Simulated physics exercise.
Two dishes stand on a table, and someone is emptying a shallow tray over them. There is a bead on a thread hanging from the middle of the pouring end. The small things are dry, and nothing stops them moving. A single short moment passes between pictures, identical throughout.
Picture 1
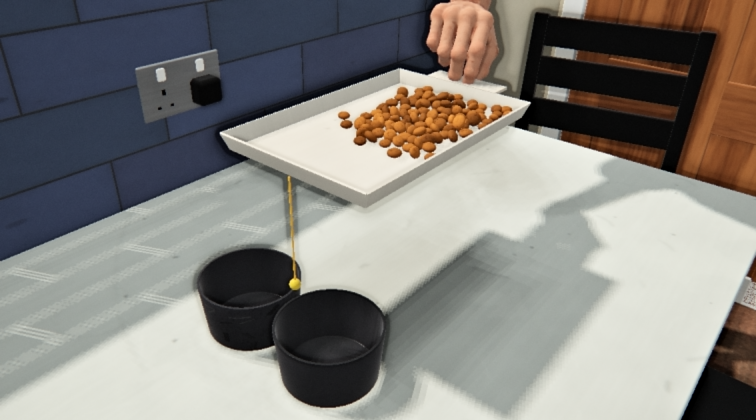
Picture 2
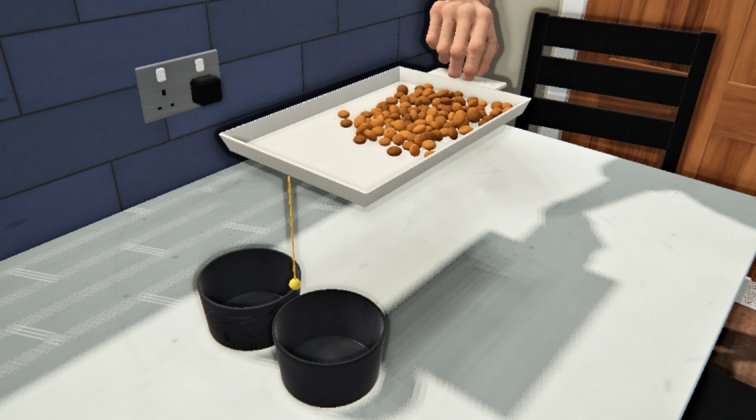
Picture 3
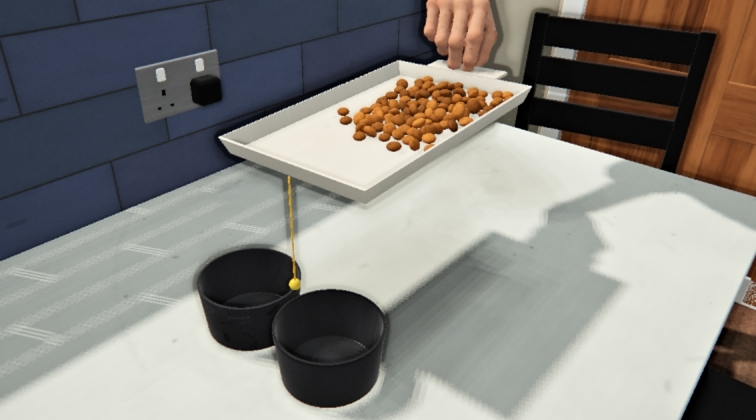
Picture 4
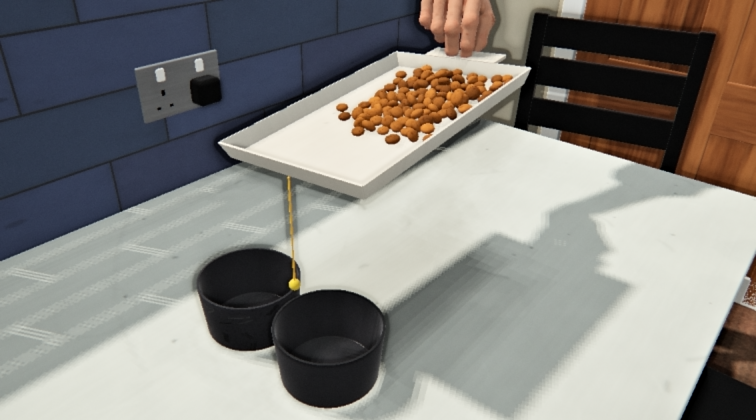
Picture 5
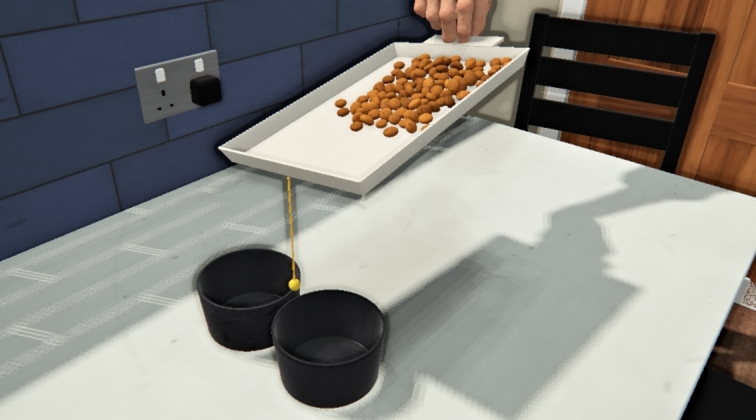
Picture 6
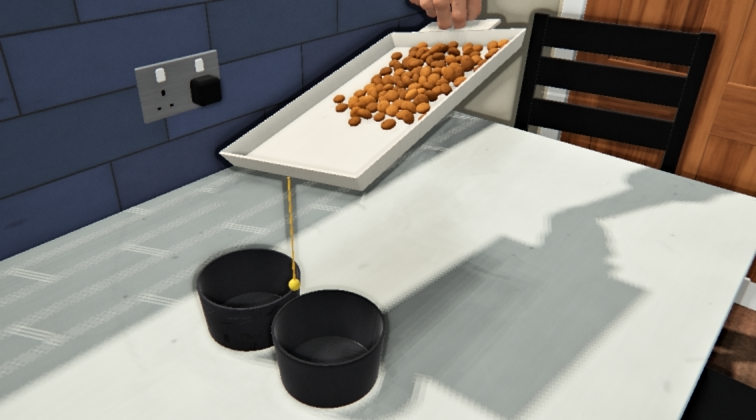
A white tray of small brown pieces tilted gradually as a hand raised its far end above a table with two black dishes, its left front corner dipping lowest while the pieces stayed heaped together.
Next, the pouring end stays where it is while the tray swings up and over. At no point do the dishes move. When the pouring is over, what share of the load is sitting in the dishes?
It looks like most goes in the dishes, when all's done.
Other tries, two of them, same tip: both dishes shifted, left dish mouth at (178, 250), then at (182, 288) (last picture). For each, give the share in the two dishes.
First 70 per cent, second 40 per cent.
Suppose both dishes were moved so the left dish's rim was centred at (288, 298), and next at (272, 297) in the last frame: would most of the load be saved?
In the first position shy of half, in the second shy of half.
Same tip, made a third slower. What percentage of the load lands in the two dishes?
That comes to about 80 in every hundred.
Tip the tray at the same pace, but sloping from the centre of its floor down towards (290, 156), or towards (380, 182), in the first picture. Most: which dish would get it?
Case one goes to the left-side dish, case two to the right-side dish.
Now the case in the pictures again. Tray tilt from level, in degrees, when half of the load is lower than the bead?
Angle reached: About 75°.
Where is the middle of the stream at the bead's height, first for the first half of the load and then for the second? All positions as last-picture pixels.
First half (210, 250); second half (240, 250).
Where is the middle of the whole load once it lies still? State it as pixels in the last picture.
(239, 312).
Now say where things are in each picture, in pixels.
Corners of the pouring end at (229, 133) and (366, 189), level; middle of the load at (423, 119), bits of cat kibble; left dish at (212, 320); right dish at (290, 375); bead on its thread at (295, 284), in the first picture.
Corners of the pouring end at (228, 133) and (365, 188), level; middle of the load at (423, 117), in the second picture.
Corners of the pouring end at (228, 136) and (364, 185), tipped barely, lowest at the left corner; middle of the load at (422, 110), in the third picture.
Corners of the pouring end at (227, 141) and (362, 181), tipped a little, lowest at the left corner; middle of the load at (421, 100), in the fourth picture.
Corners of the pouring end at (227, 146) and (359, 176), tipped a little, lowest at the left corner; middle of the load at (419, 90), in the fifth picture.
Corners of the pouring end at (227, 150) and (356, 172), tipped clearly, lowest at the left corner; middle of the load at (416, 80); left dish at (211, 320); right dish at (290, 375), in the sixth picture.
Soon, tray tipped steeply; about two thirds on the tray; a stray few in the left dish; a small part outside both; about a quarter in the air.
A while on, tray tipped past a quarter turn; a stray few on the tray; about two thirds in the left dish; about a third outside both; a small part in the air.
Towards the end, tray tipped past a quarter turn; about two thirds in the left dish; about a third outside both.
Finally, tray tipped past a quarter turn; none in the right dish; about two thirds in the left dish; about a third outside both.
